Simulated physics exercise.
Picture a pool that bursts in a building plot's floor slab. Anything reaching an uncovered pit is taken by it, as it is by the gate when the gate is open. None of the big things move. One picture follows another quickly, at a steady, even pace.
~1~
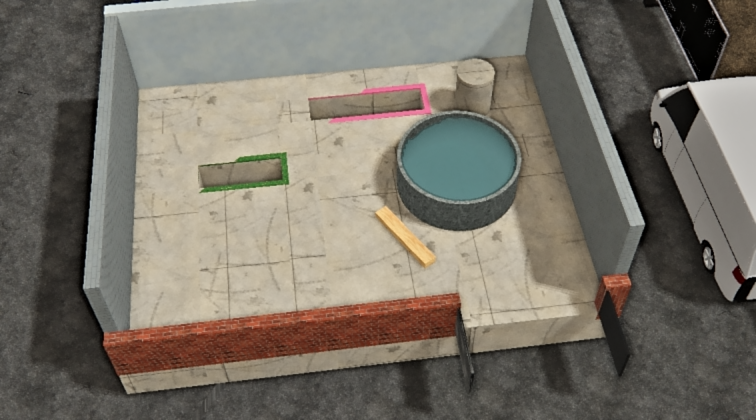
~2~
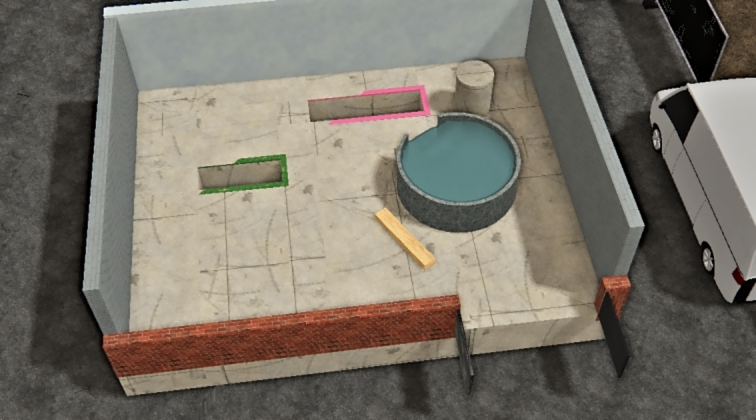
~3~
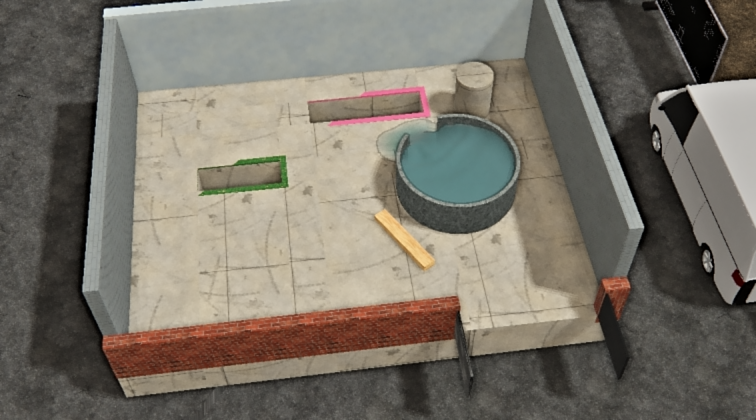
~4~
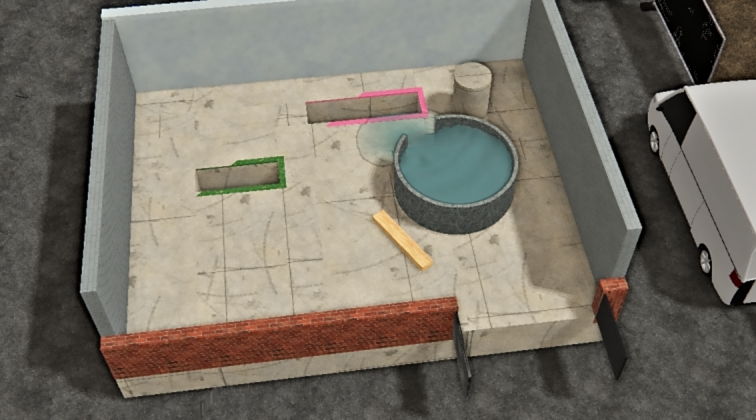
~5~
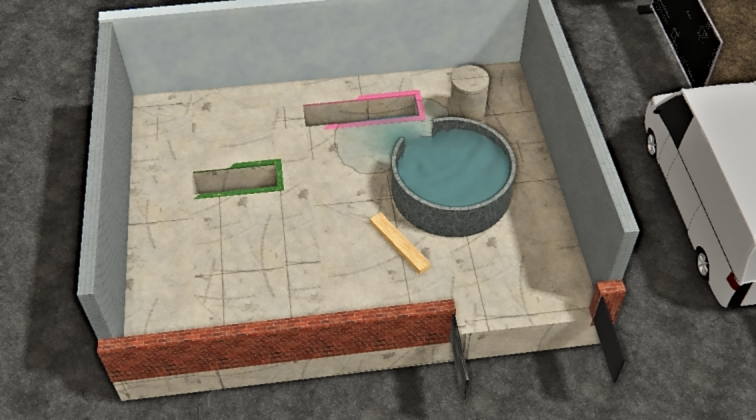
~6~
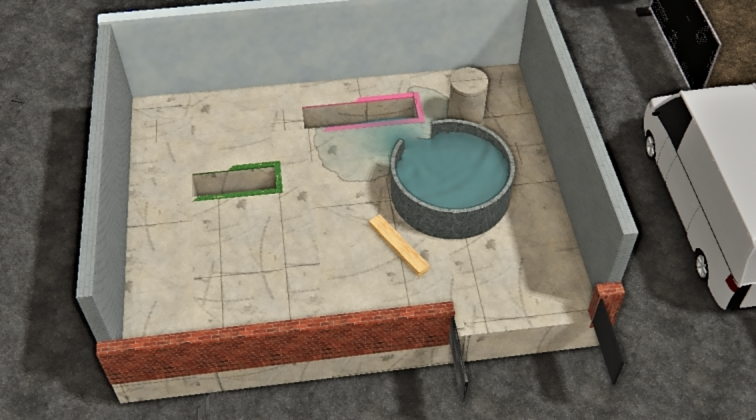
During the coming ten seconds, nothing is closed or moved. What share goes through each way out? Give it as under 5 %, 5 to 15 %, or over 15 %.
Shares - through the gate, under 5 %; through the pink pit, over 15 %; through the green pit, under 5 %.
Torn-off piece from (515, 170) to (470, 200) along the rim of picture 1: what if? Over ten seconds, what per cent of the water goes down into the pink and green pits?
The pink pit takes 0 per cent and the green pit 0 per cent.
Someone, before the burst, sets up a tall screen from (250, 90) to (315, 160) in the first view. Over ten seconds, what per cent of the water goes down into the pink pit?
Roughly 65 per cent ends up in the pink pit.
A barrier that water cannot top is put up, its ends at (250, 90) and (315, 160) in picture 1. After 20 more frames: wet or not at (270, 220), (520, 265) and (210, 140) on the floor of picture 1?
Taken in turn, the three points are unsoaked, unsoaked and unsoaked.
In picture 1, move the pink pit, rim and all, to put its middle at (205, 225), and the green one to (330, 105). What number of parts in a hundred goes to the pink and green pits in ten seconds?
The pink pit takes around 6 percent, while the green pit takes around 35 percent.
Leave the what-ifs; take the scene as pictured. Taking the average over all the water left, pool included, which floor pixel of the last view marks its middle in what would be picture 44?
I'd place it roughly at (414, 173).
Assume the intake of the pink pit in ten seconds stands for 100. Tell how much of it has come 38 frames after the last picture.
My figure is 80 in a hundred.
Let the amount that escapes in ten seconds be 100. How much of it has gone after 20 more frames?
By my reckoning, 55 %.
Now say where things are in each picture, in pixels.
The first picture shows the round pool at (459, 158) is whole and still.
In the second picture, water pours out on the round pool's far side and has run to a hidden place.
In the third picture, water pours out on the round pool's far side and has run to (383, 137).
In the fourth picture, water pours out on the round pool's far side and has run to (372, 119).
In the fifth picture, the front is at (343, 124), out from the gap on the round pool's far side.
In the sixth picture, the front is at (322, 128), out from the gap on the round pool's far side.
A moment on, water covers 10 % of the floor; the gate 0 %, the pink pit 13 %, the green pit 0 %.
Next, water covers 15 % of the floor; the gate 0 %, the pink pit 24 %, the green pit 0 %.
Then, water covers 20 % of the floor; the gate 0 %, the pink pit 36 %, the green pit 1 %.
Later, water covers 25 % of the floor; the gate 0 %, the pink pit 50 %, the green pit 1 %.
In the end, water covers 25 % of the floor; the gate 0 %, the pink pit 61 %, the green pit 3 %.
